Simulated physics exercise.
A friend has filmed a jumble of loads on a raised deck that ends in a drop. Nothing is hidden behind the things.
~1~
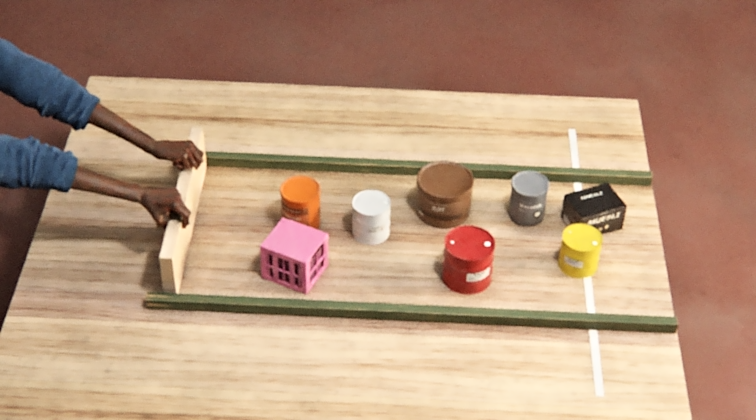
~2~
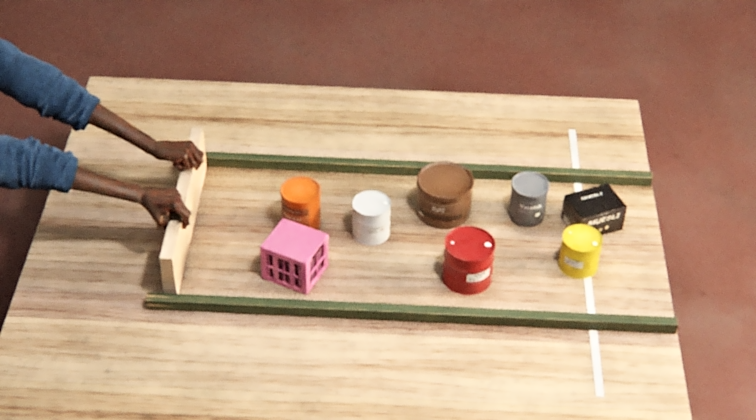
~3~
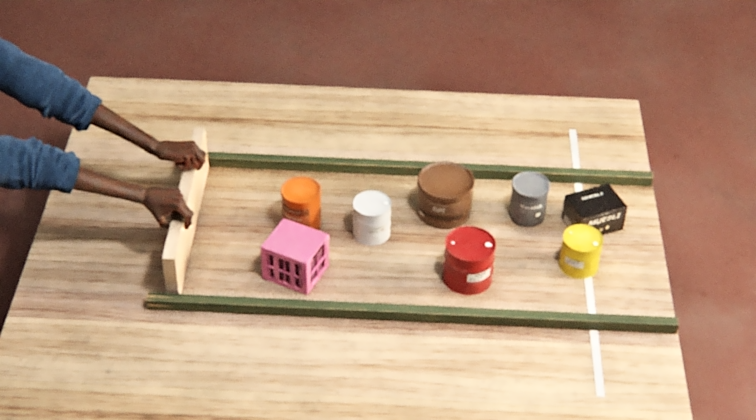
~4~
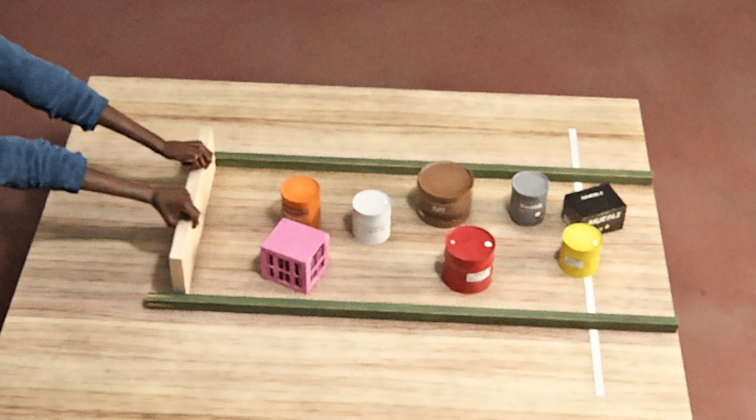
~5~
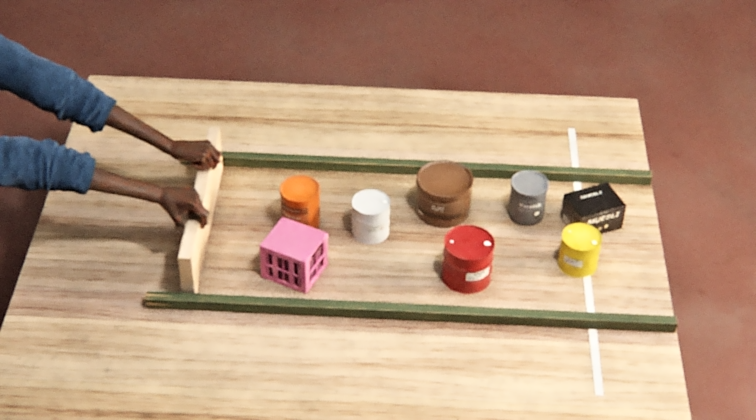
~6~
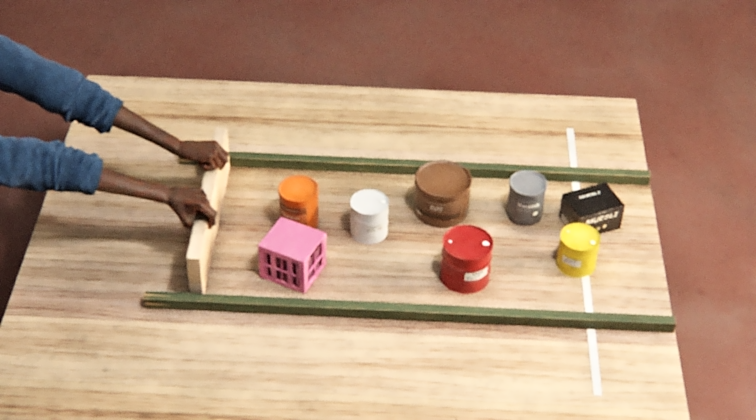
A wooden plank, gripped by two hands in blue sleeves, slides slightly right between two green rails on a wooden table, while the pink crate, black box and orange, white, brown, red, grey and yellow containers stay in place.
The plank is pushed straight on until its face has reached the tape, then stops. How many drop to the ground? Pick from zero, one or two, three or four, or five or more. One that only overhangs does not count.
As it turns out, the number that fall off is one or two.
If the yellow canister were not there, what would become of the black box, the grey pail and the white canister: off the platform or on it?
The black box comes down; the grey pail does not fall; the white canister does not fall.
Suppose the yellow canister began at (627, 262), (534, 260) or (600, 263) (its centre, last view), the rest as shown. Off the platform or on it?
In turn it goes over; tumbles off; falls.
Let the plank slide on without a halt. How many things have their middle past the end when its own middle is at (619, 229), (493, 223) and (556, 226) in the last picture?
In that order 5, 0 and 1.
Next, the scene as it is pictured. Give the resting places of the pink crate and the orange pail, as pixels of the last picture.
About (614, 264), and the other about (604, 223).
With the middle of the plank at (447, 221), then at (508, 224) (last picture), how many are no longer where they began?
By then 5, and 8.
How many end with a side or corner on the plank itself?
It touches 3.
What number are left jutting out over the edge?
That would be 2.
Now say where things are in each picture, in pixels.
Black box (594, 212); yellow canister (580, 251); grey pail (528, 199); plank (184, 210); tape (585, 248), in the first picture.
Yellow canister (580, 252); plank (185, 210), in the second picture.
Grey pail (529, 200); brown pail (445, 195), in the third picture.
Black box (594, 212); red canister (469, 260), in the fourth picture.
Yellow canister (580, 251); orange pail (300, 206), in the fifth picture.
Black box (592, 211); yellow canister (578, 251); grey pail (526, 199); plank (209, 210); tape (583, 248), in the sixth picture.
Early on, none off yet; black box at rest near (592, 211); yellow canister at rest near (578, 251); grey pail at rest near (526, 199).
A while later, none off yet; black box travelled about its own width near (632, 216); yellow canister travelled about its own width near (616, 245); grey pail travelled about its own width near (583, 205).
Finally, the number that fall off is one or two; lost, yellow canister and black box.
